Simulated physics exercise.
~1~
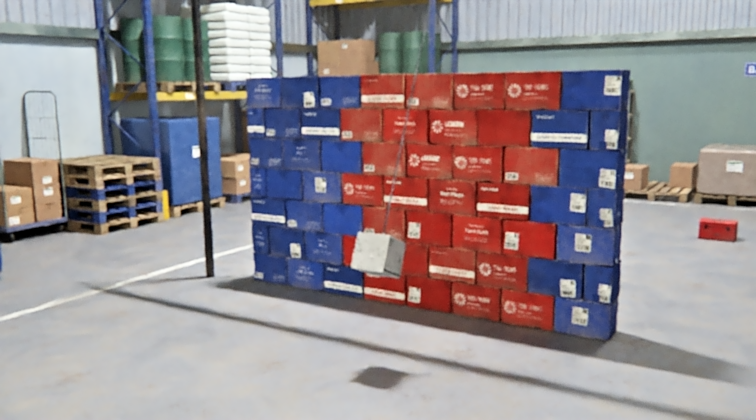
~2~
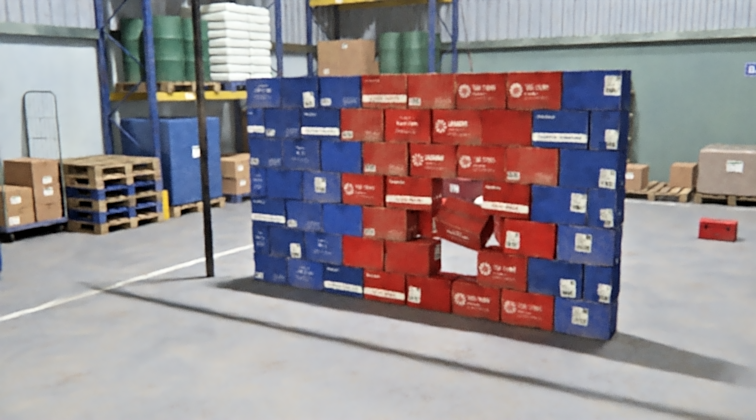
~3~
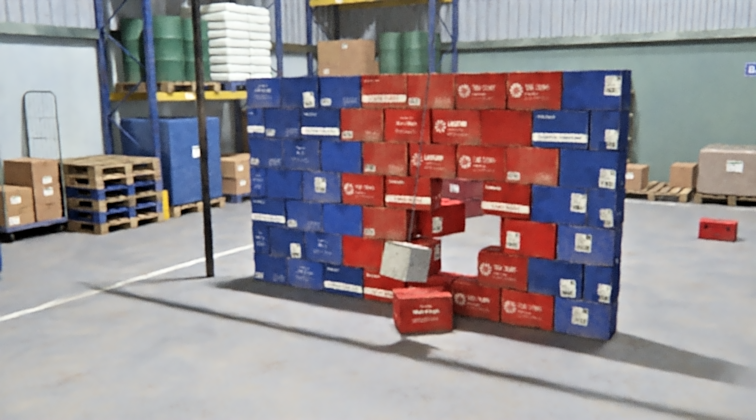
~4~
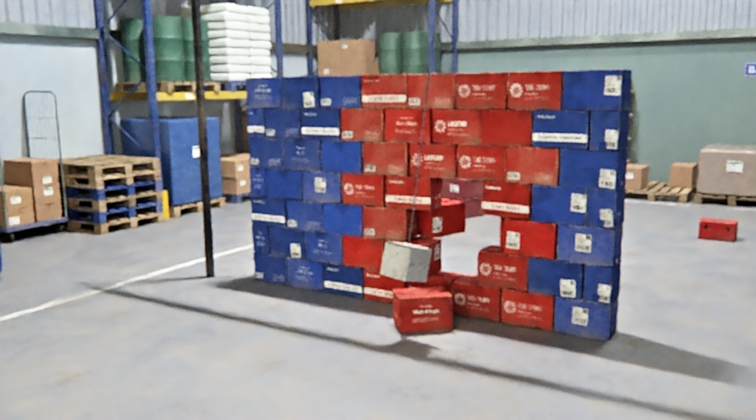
Wall of blue and red cartons in a warehouse being struck by a pale block, red cartons dislodging and leaving a hole.
